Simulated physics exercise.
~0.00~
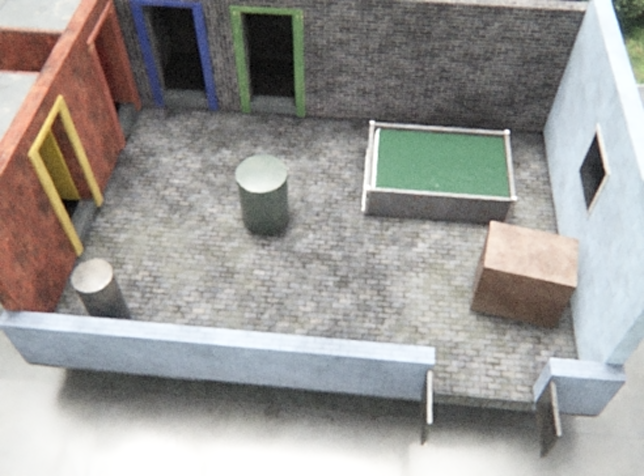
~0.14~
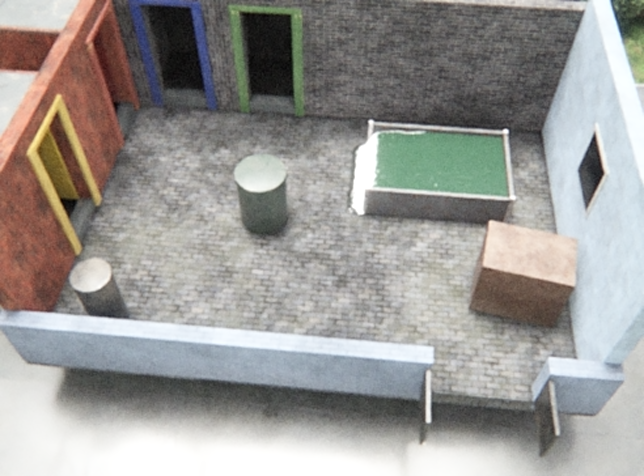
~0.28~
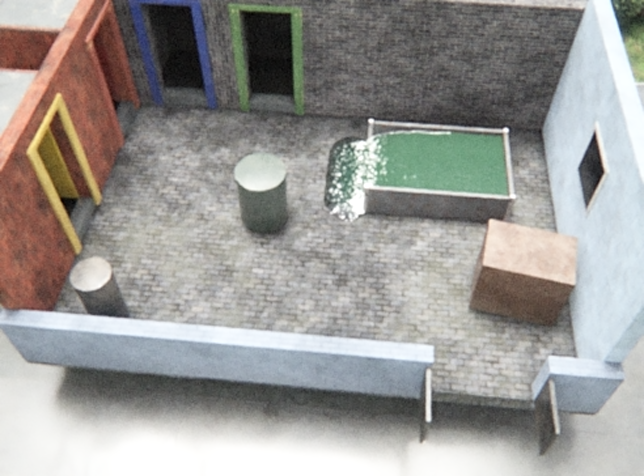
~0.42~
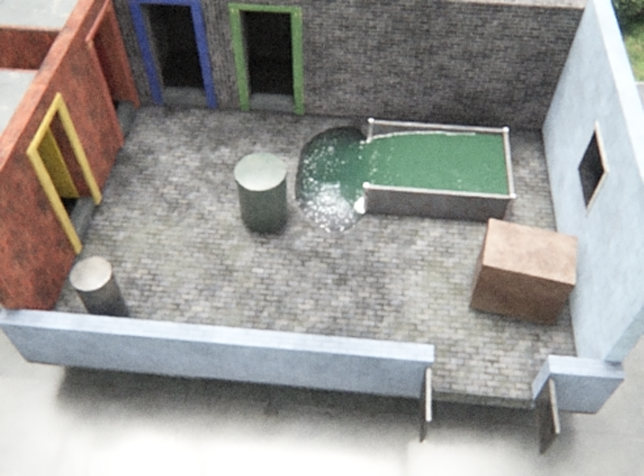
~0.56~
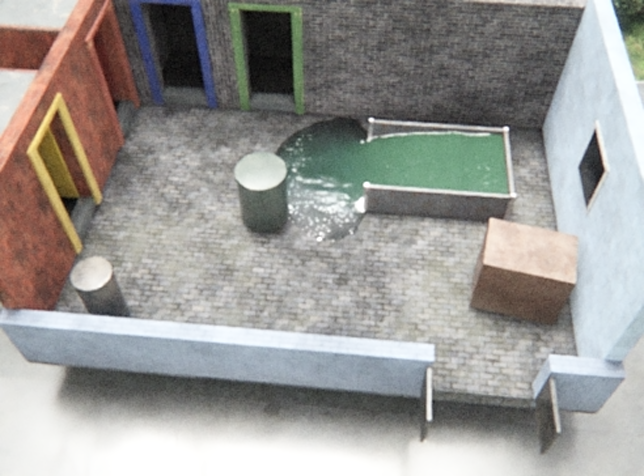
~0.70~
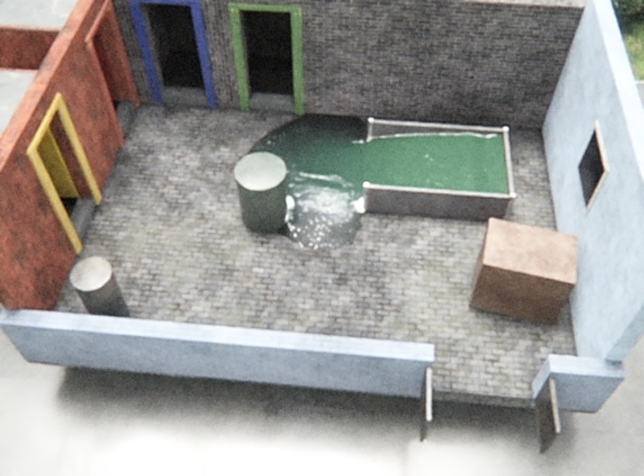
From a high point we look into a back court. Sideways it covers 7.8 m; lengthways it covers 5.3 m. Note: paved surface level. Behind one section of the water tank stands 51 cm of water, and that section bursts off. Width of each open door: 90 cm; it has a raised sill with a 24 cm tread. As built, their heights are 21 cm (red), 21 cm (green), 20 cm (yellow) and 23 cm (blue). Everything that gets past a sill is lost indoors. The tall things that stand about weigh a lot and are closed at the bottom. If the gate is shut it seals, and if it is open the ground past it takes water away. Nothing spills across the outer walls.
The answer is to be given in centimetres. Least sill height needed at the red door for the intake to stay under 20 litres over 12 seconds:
22 cm or so.
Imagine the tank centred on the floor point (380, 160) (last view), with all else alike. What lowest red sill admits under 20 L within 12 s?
At least some 24 centimetres tall.
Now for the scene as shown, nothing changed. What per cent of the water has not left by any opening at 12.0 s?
Close to 96 per cent is still present.
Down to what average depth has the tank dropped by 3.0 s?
Near 14 cm, averaged.
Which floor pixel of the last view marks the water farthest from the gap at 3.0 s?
I'd put the front's tip around (67, 279).
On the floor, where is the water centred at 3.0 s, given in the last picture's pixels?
I'd say around (279, 174).
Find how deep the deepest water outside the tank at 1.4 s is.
About 24 cm.
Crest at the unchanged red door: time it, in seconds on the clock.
Some 3.0 s, more or less.
After 1.4 s water covers 25 % of the floor, deepest (24 cm) near (287, 207); it has not reached the red door.
After 3.0 s water covers 50 % of the floor, deepest (32 cm) near (138, 104); 30 cm at the red door, 6 litres in over its 21 cm sill.
After 12.0 s water covers 95 % of the floor, deepest (10 cm) near (560, 262); 3 cm at the red door, 28 litres in over its 21 cm sill.
At the red door as built, the water arrived by 1.9 s and peaked near 30 cm at 3.0 s.
With a sill of 18.5 cm, 47 litres would have come in within the 12 s; with 24.5 cm, 11 litres. So under 20 litres takes about 22 cm.
